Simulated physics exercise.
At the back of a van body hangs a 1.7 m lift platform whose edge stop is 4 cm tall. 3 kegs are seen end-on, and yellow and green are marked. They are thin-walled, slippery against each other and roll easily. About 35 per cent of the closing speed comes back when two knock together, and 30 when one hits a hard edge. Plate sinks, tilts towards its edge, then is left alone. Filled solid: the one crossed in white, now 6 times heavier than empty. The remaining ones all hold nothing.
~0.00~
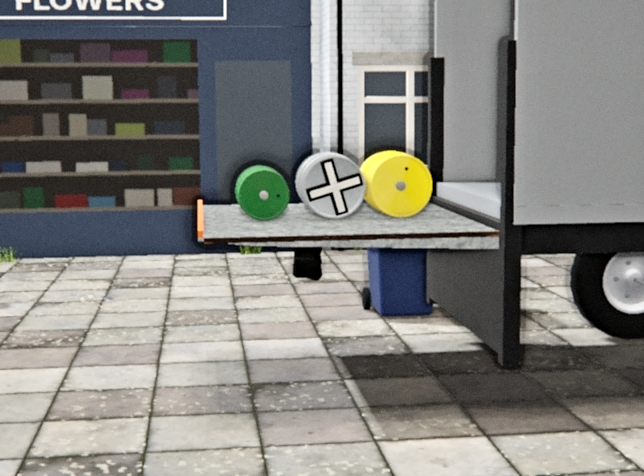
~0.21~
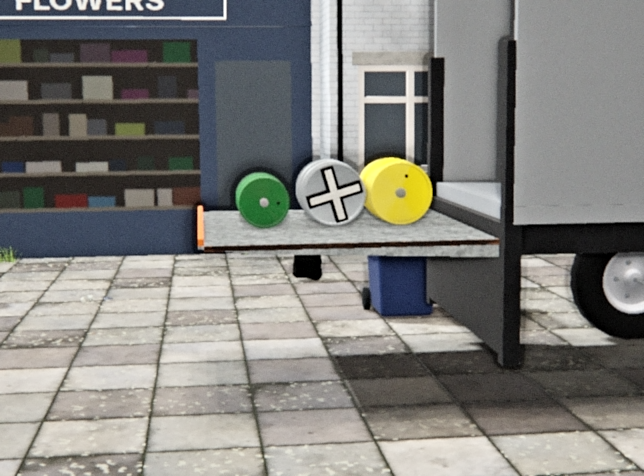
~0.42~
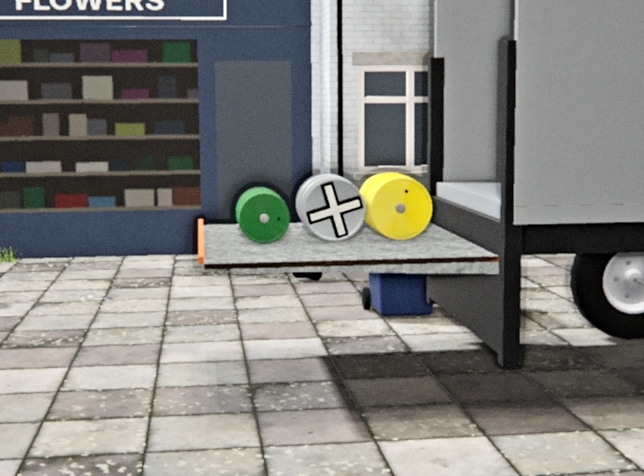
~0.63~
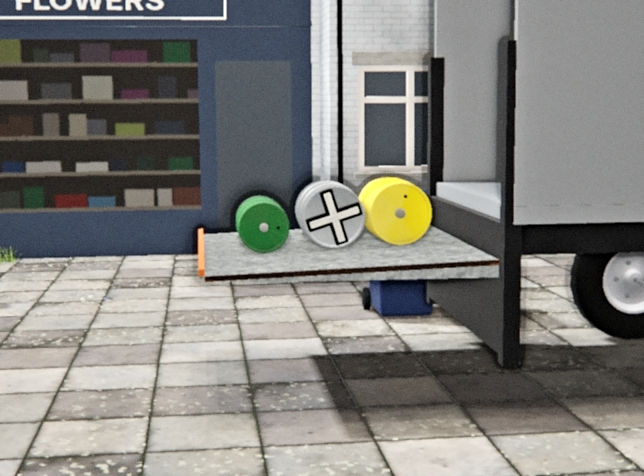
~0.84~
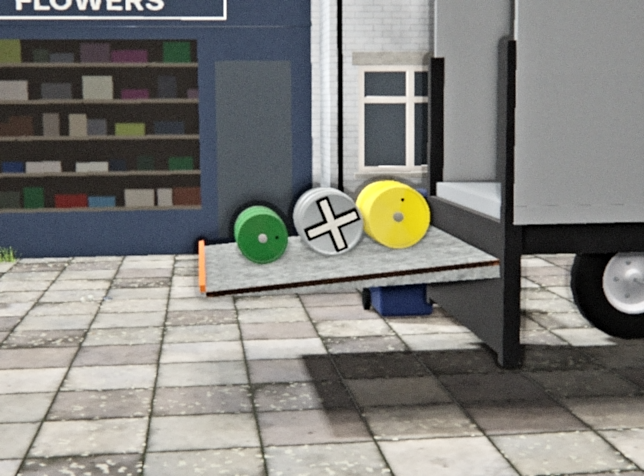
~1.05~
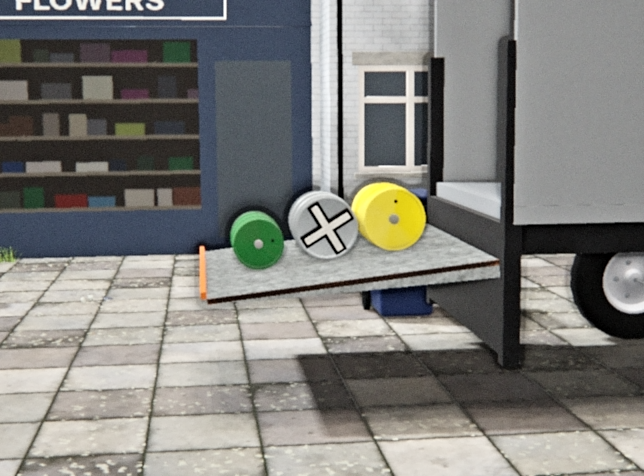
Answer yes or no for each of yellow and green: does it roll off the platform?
Yellow - no, green - yes.
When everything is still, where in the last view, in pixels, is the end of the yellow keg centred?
My best guess is somewhere around (221, 243).
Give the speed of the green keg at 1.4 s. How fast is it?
I'd put it near 0.3 m/s.
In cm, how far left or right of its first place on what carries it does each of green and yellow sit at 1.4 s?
Green 10 left, yellow 10 left.
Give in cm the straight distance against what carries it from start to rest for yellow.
The yellow one shifted 110.
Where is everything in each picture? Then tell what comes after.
In the first frame, yellow (402, 186), green (264, 195); plate level; stop at (201, 234); white cross at (335, 188).
In the second frame, yellow (402, 194), green (264, 203); plate level.
In the third frame, yellow (402, 209), green (264, 219); plate level.
In the fourth frame, yellow (402, 214), green (264, 228); plate tilted 2°; stop at (202, 273).
In the fifth frame, yellow (400, 218), green (263, 239); plate tilted 5°.
In the sixth frame, yellow (395, 220), green (259, 244); plate tilted 6°; stop at (204, 296).
Then, 1.4 s in, yellow is on the plate, 110 cm from the stop, rolling left; green is on the plate, 25 cm from the stop, rolling left; 0 over the stop so far.
Then, 1.6 s in, yellow is on the plate, 100 cm from the stop, rolling left; green is on the plate, 15 cm from the stop, rolling left; 0 over the stop so far.
Then, 1.9 s in, yellow is on the plate, 85 cm from the stop, rolling left; green is on the plate, 5 cm from the stop, rolling left; 0 over the stop so far.
Then, 2.2 s in, yellow is on the plate, 65 cm from the stop, rolling left; green is over the stop and falling; 1 over the stop so far.
In the end (7.9 s), yellow is on the plate, 10 cm from the stop; green is off the lift, on the ground; 2 over the stop so far.
